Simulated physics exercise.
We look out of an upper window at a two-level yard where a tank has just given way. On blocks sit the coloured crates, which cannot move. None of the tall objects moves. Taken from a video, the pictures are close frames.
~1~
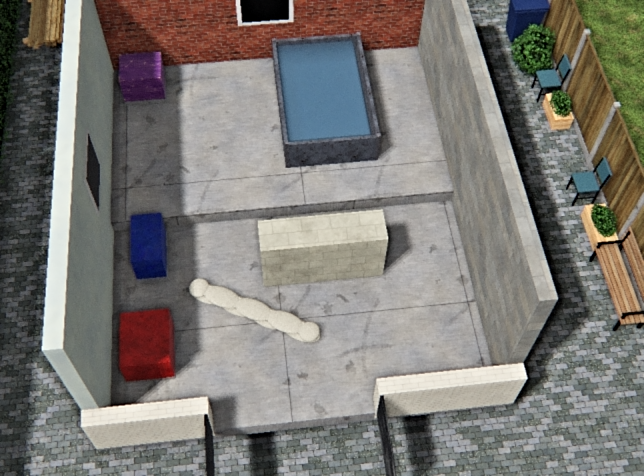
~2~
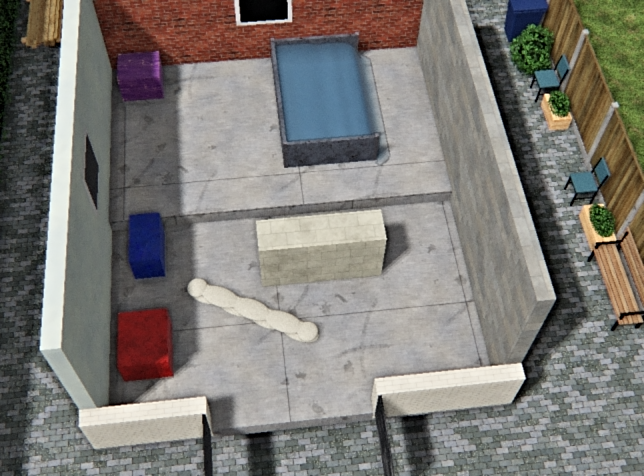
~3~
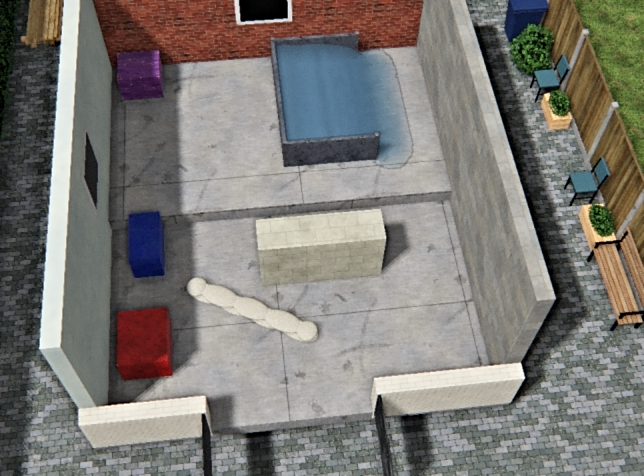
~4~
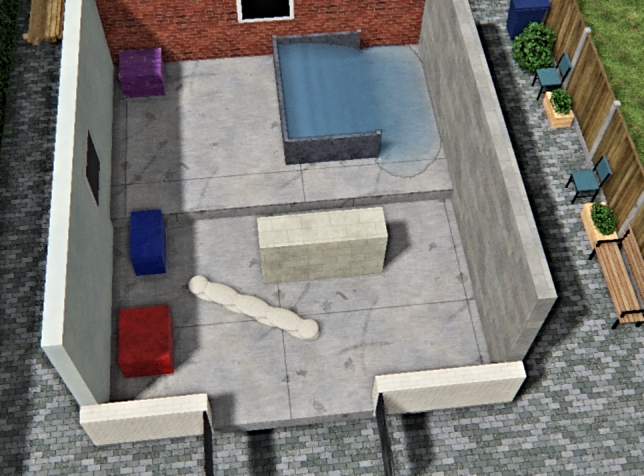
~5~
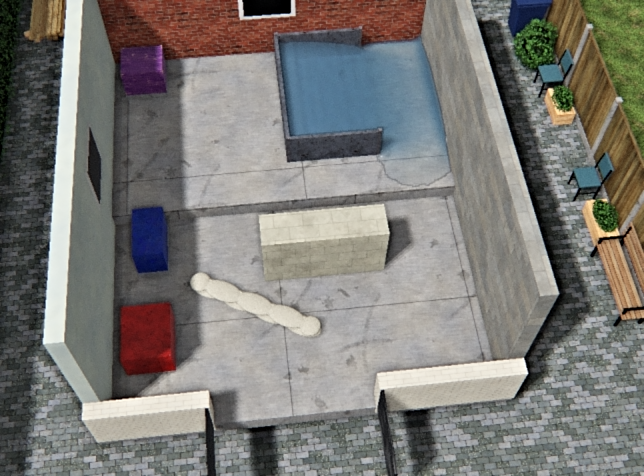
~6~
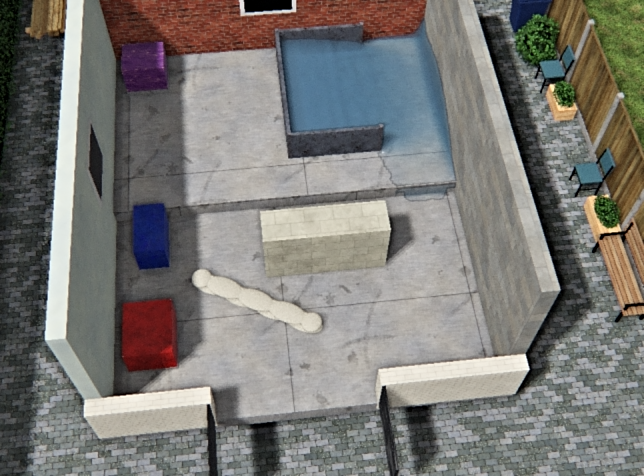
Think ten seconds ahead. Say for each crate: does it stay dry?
Purple crate: Yes, it stays dry; red crate: No, it gets wet; blue crate: Yes, it stays dry.
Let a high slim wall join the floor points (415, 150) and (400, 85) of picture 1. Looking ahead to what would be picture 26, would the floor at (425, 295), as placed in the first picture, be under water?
My call: Soaked.
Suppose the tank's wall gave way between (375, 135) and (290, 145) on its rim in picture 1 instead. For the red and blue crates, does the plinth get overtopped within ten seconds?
Red: Overtopped; blue: Overtopped.
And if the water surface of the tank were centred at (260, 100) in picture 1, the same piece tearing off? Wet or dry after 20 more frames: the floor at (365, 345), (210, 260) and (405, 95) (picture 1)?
Taking the three spots in order: Swamped, bare, swamped.
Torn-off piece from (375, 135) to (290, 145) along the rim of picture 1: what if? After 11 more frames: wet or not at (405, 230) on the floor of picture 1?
Looking at that point, I'd call it drenched.
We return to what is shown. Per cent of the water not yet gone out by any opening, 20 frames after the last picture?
100 percent or thereabouts.
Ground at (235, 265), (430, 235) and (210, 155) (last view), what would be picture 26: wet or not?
Status per point, in sequence: Unwetted, then waterlogged, then unwetted.
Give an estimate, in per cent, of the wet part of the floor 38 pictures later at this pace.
I reckon around 60 %.
A moment on, water covers 15 % of the floor; the purple crate not reached, the red crate not reached, the blue crate not reached.
Next, water covers 25 % of the floor; the purple crate not reached, the red crate not reached, the blue crate not reached.
Then, water covers 40 % of the floor; the purple crate water round its plinth, the red crate not reached, the blue crate not reached.
Later, water covers 60 % of the floor; the purple crate water round its plinth, the red crate water round its plinth, the blue crate water round its plinth.
In the end, water covers 75 % of the floor; the purple crate stayed above the water, the red crate was topped, the blue crate stayed above the water.
